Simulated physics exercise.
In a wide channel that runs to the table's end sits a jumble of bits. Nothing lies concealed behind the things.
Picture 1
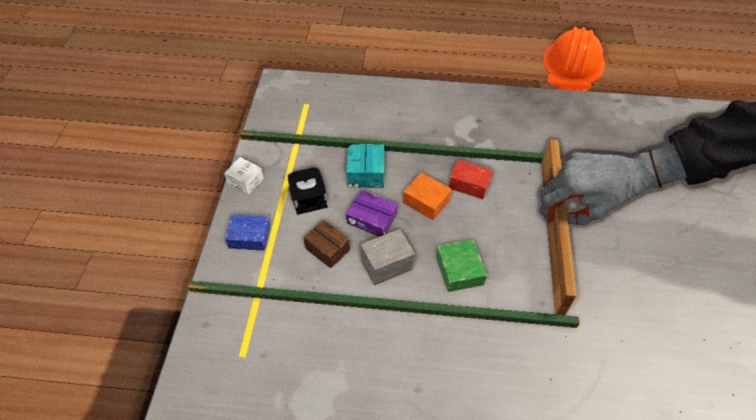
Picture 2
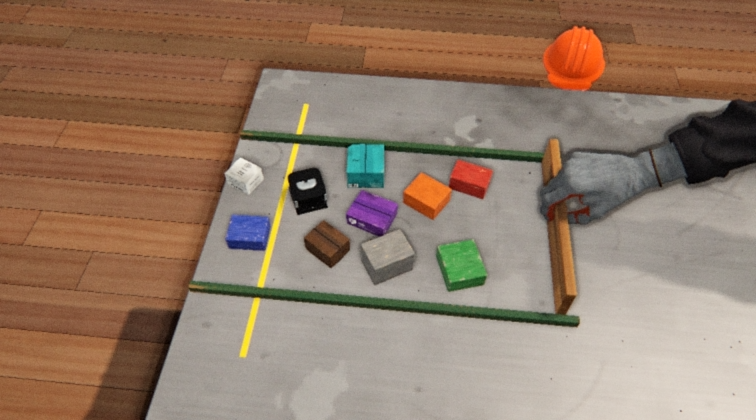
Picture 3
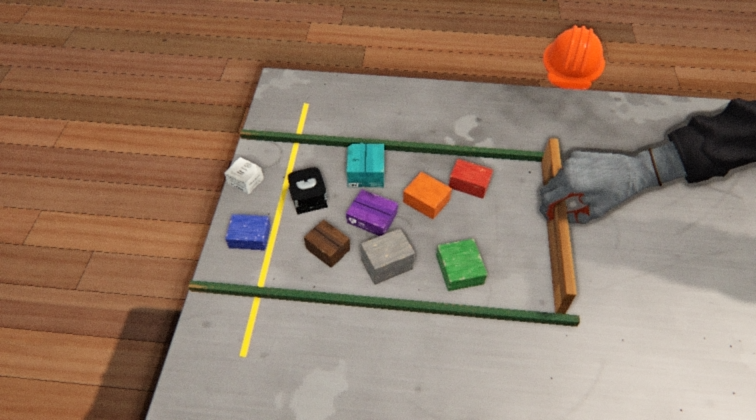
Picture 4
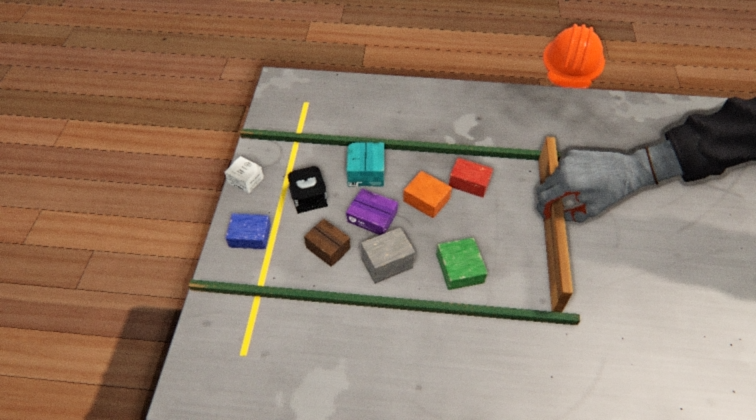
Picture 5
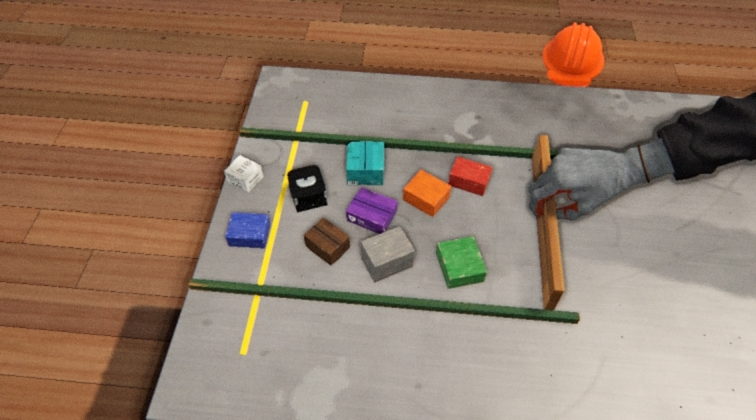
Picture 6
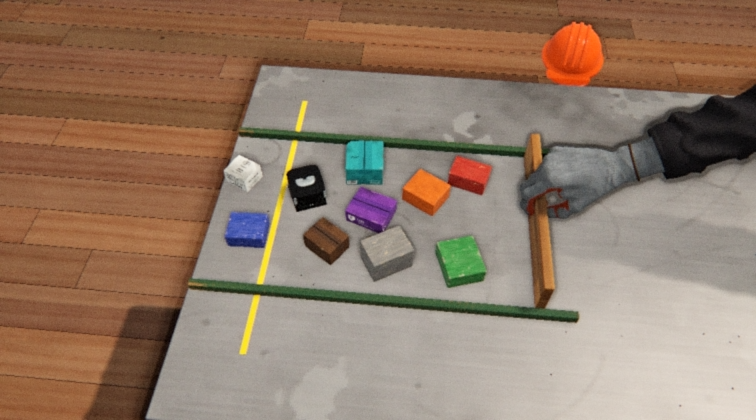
We see a gloved hand holding a wooden board across a channel between two green rails, where small coloured blocks lie scattered near a yellow line. After staying nearly still, the hand slides the board slightly left; the blocks remain in place.
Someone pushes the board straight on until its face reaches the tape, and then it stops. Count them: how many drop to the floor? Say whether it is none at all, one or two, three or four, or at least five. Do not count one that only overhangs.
I would say three or four.
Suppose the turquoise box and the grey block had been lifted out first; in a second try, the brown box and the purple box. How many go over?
2 in the first case and 2 in the second.
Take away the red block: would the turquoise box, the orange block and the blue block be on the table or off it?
Turquoise box - safe, orange block - safe, blue block - gone.
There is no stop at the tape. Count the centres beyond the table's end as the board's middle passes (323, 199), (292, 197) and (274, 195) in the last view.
Per position: 0 / 3 / 4.
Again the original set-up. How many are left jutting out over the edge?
Things overhanging at the end: 4.
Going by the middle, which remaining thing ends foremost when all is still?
The black case is foremost.
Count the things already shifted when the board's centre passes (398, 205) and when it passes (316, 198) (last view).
Counting first: 7, next 10.
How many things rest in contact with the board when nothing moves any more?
Tally at the end: 3.
Early on, none off yet; white box at rest near (243, 174); blue block at rest near (248, 230); black case at rest near (307, 188).
A while later, none off yet; white box at rest near (243, 174); blue block at rest near (248, 230); black case moving near (300, 188).
Further along, none off yet; white box travelled a little near (235, 165); blue block travelled about its own width near (204, 236); black case travelled about its own width near (258, 180).
Finally, the number that fall off is three or four; lost, brown box, blue block and white box.
